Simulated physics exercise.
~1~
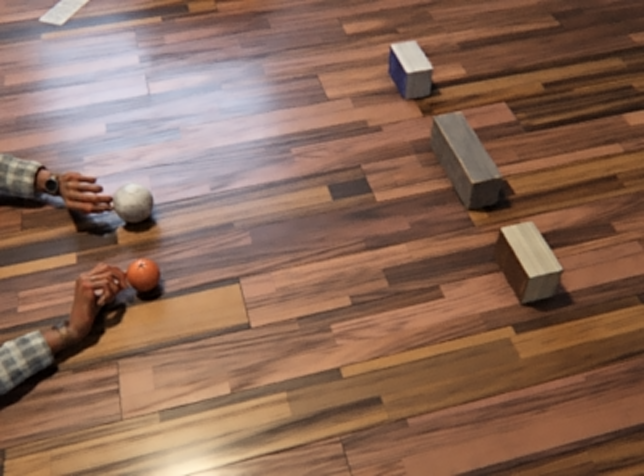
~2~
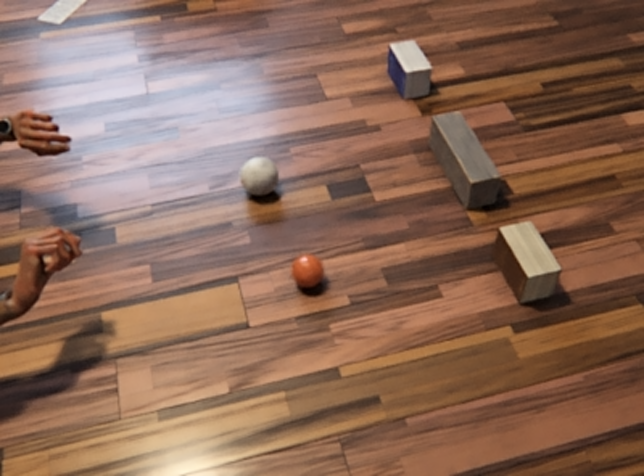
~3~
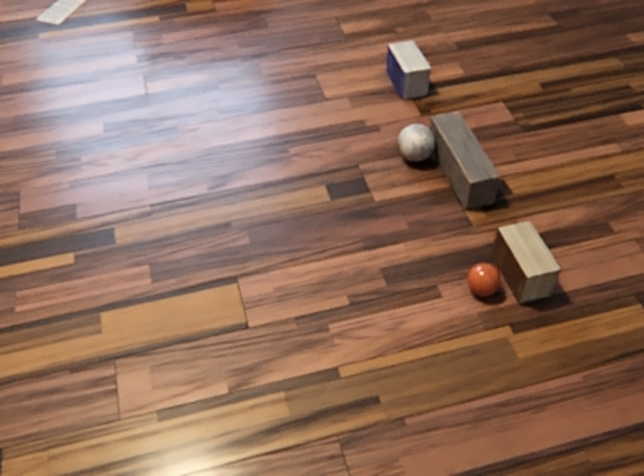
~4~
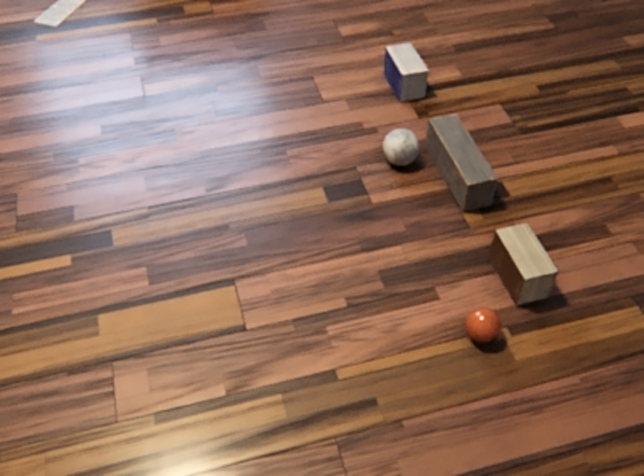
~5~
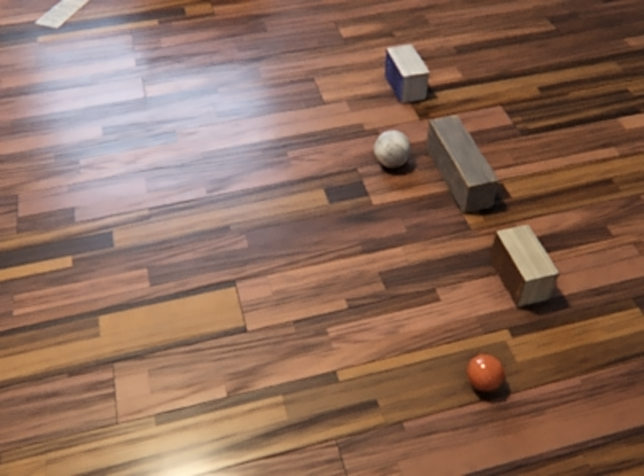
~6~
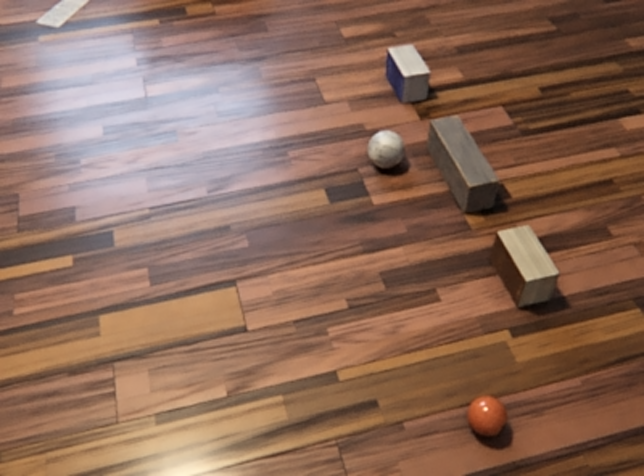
On a wooden floor, hands release two balls rightward, and both rebound off separate blocks.
